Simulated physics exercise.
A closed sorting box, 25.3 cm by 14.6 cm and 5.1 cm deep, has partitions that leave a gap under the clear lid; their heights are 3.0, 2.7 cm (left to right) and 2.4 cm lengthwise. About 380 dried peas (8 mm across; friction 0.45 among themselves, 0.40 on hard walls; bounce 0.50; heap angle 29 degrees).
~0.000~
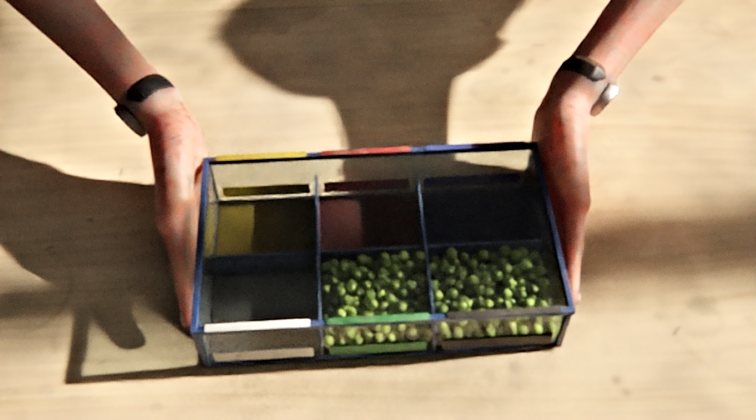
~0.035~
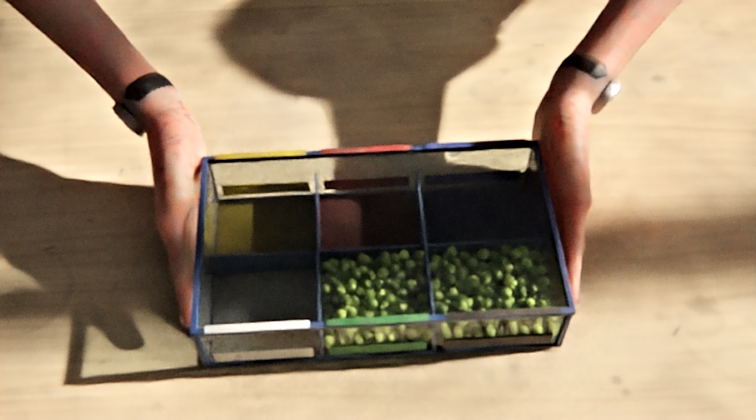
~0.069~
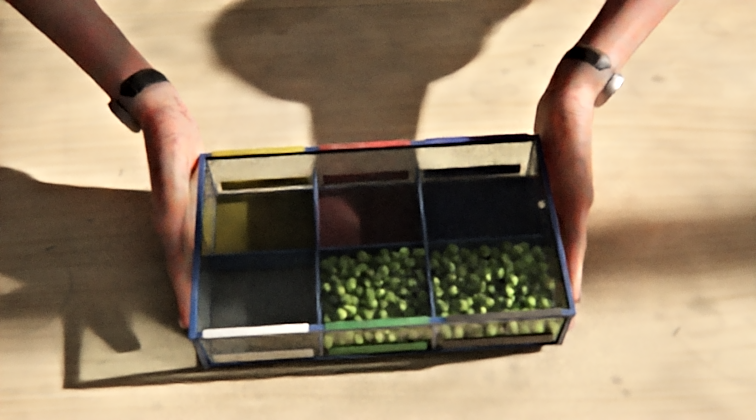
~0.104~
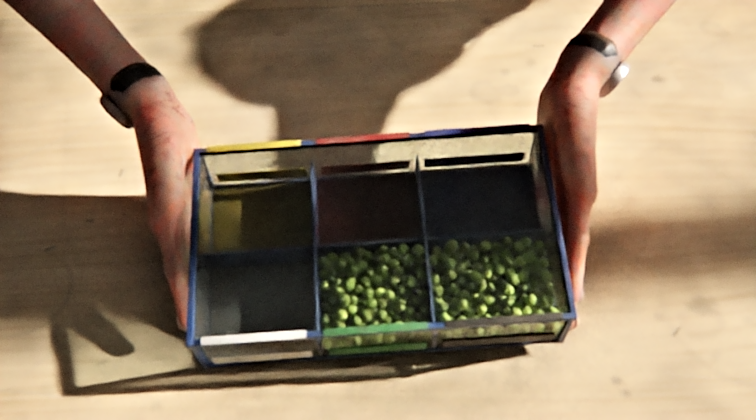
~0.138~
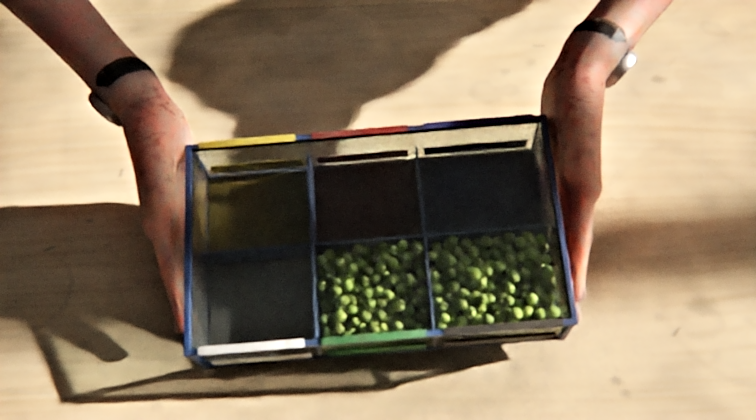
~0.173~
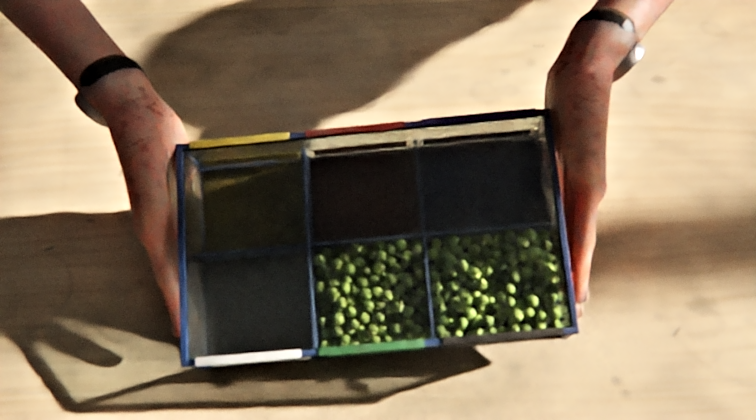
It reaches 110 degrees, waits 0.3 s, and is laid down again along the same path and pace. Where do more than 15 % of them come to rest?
Red compartment: Below; blue compartment: Below; green compartment: Above; yellow compartment: Below; white compartment: Below; black compartment: Above.
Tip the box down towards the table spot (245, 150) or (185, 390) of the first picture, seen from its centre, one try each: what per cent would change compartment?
About 100 and 60 per cent.
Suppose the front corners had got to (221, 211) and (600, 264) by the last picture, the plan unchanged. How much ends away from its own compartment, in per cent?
Then about 70 per cent.
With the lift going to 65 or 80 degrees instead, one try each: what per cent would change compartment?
Some 5 and 5 per cent.
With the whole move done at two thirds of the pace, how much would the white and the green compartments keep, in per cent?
In that case white 5, green 45.
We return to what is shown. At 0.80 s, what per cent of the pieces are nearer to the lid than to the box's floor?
Some 60 per cent.
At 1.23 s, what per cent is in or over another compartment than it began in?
Roughly 10 per cent.
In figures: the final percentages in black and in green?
Black 45, green 50.
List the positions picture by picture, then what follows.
In the first frame, box tilt 0 degrees, front corners at (197, 329) and (568, 308); green 50 %, black 50 %.
In the second frame, box tilt 1 degrees, front corners at (197, 330) and (569, 309).
In the third frame, box tilt 4 degrees, front corners at (196, 334) and (569, 311), lowest corner left front.
In the fourth frame, box tilt 10 degrees, front corners at (193, 341) and (570, 314), lowest corner left front.
In the fifth frame, box tilt 17 degrees, front corners at (191, 350) and (571, 320), lowest corner left front.
In the sixth frame, box tilt 24 degrees, front corners at (188, 360) and (572, 328), lowest corner left front; green 50 %, black 50 %. Its pace works out near 210 degrees a second.
Then, at 0.80 s, tilt 110 degrees; green 50 %, white 5 %, black 45 %.
After 1.23 s, tilt 61 degrees; green 50 %, white 5 %, black 45 %.
Then, at 1.73 s, tilt 0 degrees; green 50 %, white 5 %, black 45 %.
By 2.1 s all is still; red 0 %, blue 0 %, green 50 %, yellow 0 %, white 5 %, black 45 %.
